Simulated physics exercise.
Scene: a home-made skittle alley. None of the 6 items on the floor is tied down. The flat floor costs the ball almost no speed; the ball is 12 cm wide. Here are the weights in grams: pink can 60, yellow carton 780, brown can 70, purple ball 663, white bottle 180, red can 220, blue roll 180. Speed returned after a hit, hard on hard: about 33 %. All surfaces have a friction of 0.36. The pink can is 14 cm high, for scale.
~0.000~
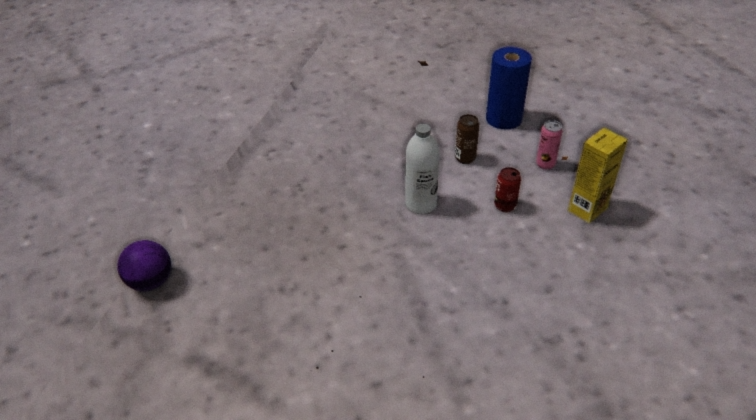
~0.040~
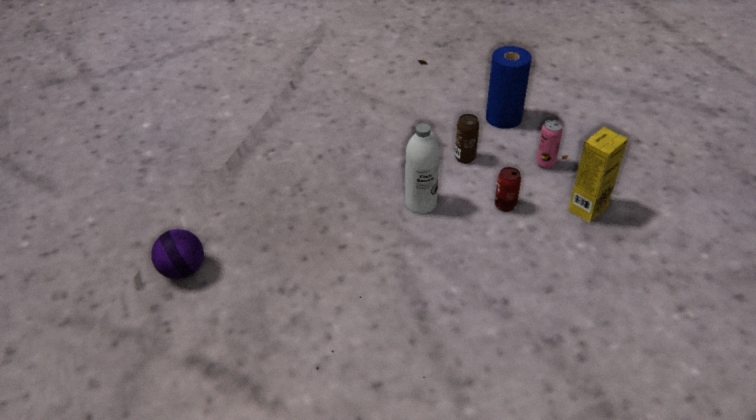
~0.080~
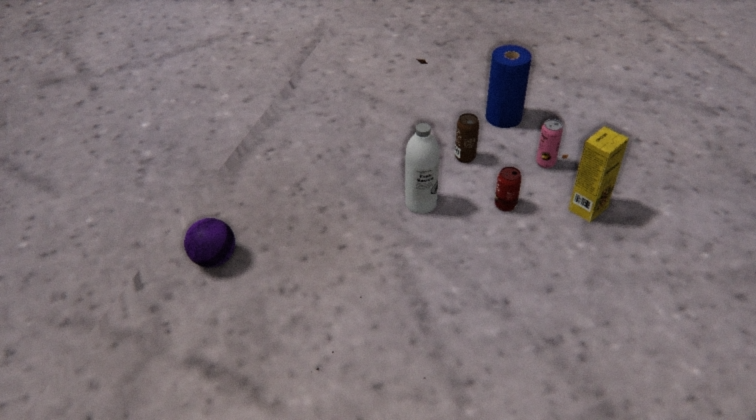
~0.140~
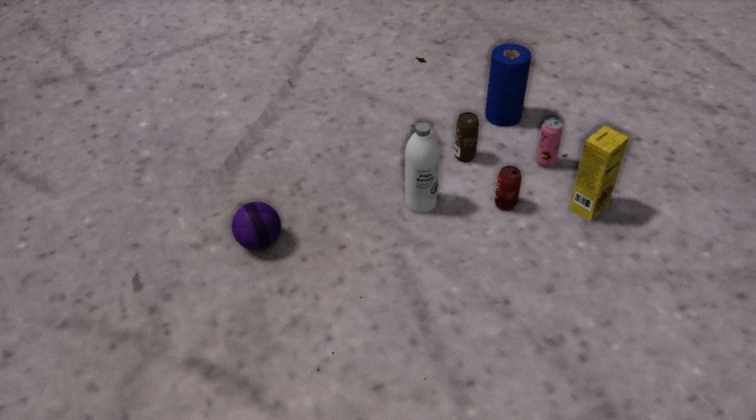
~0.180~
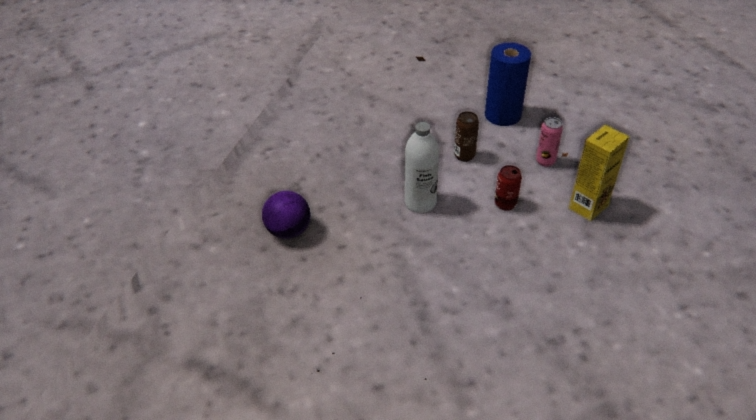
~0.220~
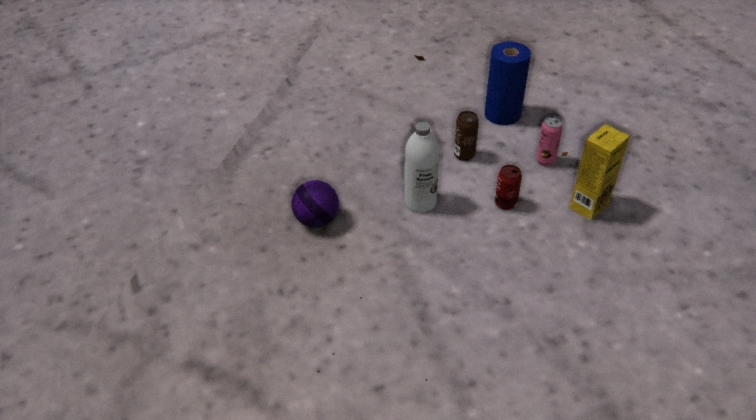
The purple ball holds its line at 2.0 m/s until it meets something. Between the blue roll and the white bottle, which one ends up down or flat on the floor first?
The second one.
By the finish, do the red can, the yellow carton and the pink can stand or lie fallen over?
Well, the red can holds steady, the yellow carton holds steady, and the pink can holds steady.
After 0.62 s, 105 cm rolled; purple ball near (488, 110); white bottle leaning 48° near (517, 195); blue roll leaning 7° near (516, 76); brown can leaning 48°.
After 1.12 s, 144 cm rolled; purple ball near (562, 54); white bottle on its side near (540, 242); blue roll leaning 51° near (590, 23); brown can on its side.
After 2.22 s, 201 cm rolled; white bottle on its side near (536, 254); blue roll on its side; brown can on its side.
By the end (3.5 s), tipped over on the floor, brown can, white bottle and blue roll; the other 3 in place, give or take 8 cm. Seen from the same camera at the end, white bottle near (535, 256). Blue roll went at 1.04 s; white bottle went at 0.58 s.
